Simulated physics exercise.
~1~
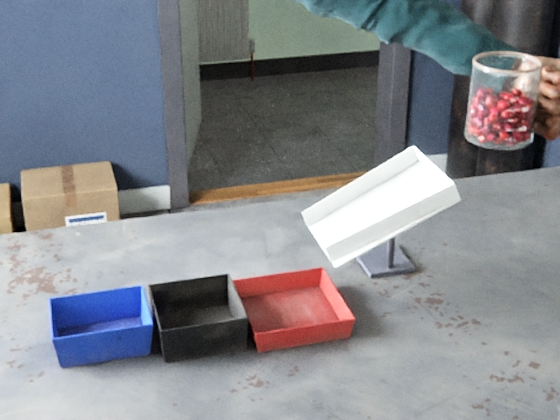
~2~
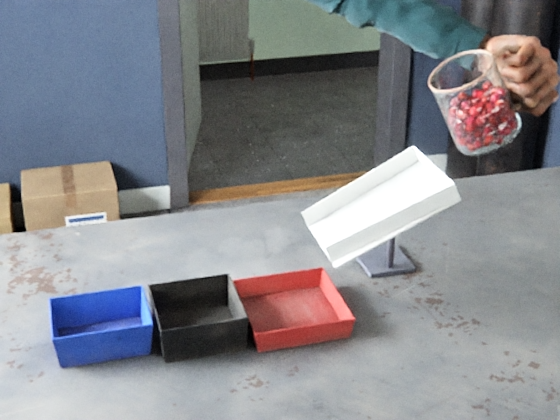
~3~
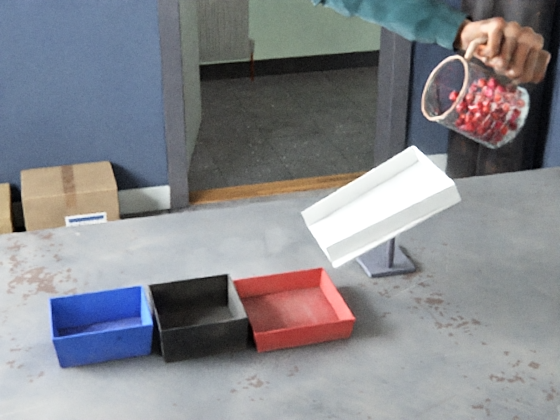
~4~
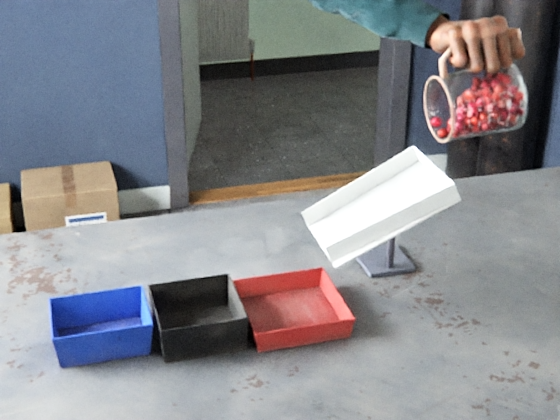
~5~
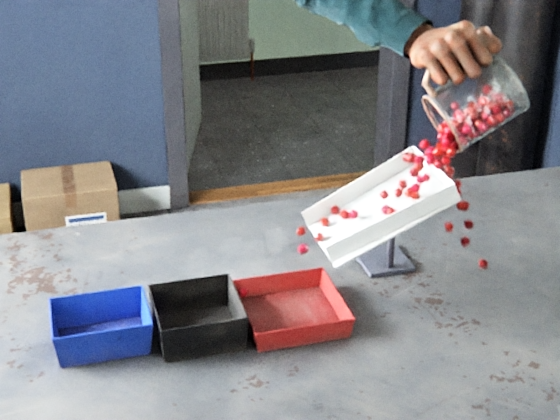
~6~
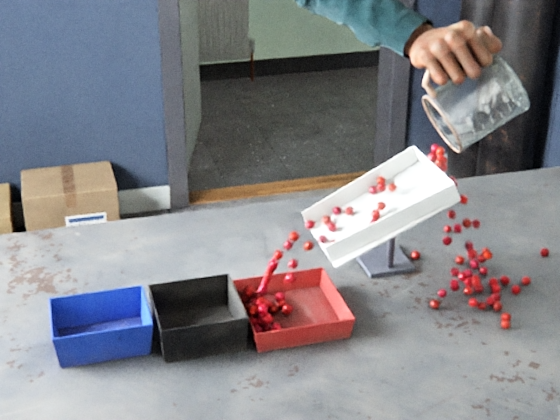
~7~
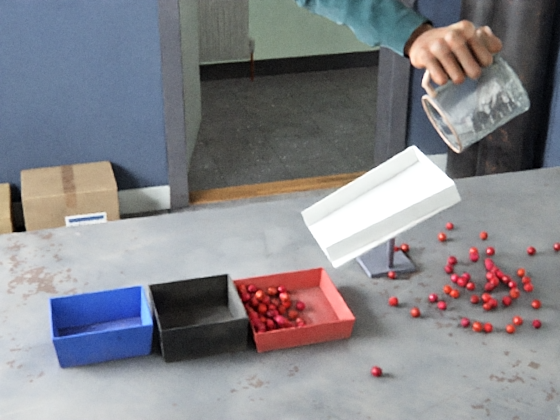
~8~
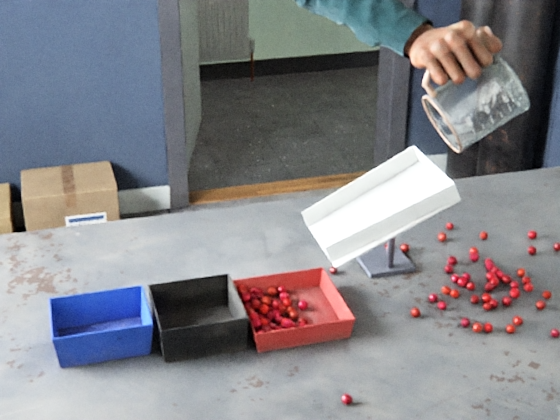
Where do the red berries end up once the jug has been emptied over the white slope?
Many of them land in the red tray and many others lie scattered on the table outside the trays. The black and blue trays stay empty.
